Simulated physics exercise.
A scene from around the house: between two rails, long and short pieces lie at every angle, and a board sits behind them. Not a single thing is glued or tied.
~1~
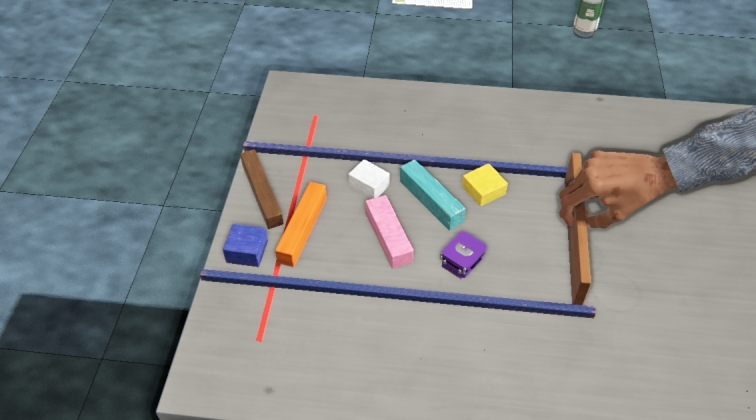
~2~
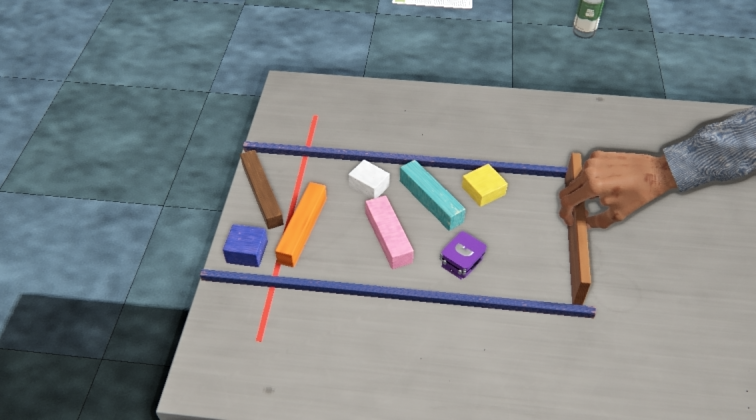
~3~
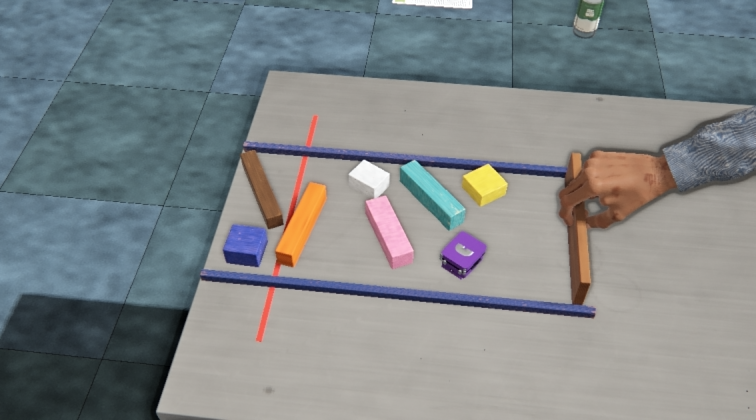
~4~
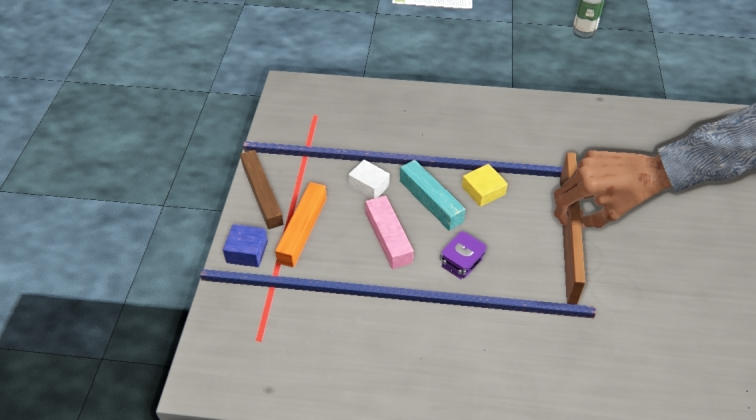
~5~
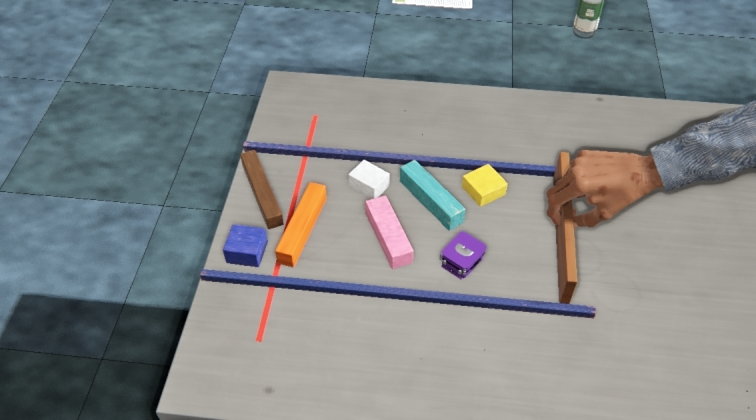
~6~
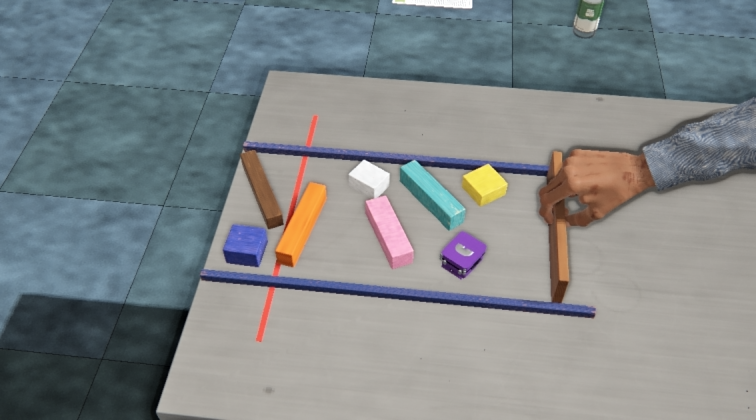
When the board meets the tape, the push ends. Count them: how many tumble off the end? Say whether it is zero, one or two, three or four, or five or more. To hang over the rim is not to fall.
The ones that fall? One or two of them, I think.
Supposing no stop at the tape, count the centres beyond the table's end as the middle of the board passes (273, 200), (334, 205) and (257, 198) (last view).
4; 0; 5.
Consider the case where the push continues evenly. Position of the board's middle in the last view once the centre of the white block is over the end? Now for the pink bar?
Near (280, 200) and (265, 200).
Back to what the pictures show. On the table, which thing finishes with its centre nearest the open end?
The orange stick is foremost.
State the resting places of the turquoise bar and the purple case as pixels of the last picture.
In the last picture the turquoise bar sits around (266, 186) and the purple case around (266, 246).
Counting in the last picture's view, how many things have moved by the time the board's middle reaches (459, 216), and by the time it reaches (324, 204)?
3, then 8.
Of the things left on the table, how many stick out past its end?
The figure is 2.
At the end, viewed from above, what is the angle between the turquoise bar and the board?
It is near 30° out of line.
Soon after, none off yet; brown bar at rest near (261, 188); blue block at rest near (246, 246); orange stick at rest near (302, 223).
In the end, the number that fall off is one or two; gone, blue block and brown bar.
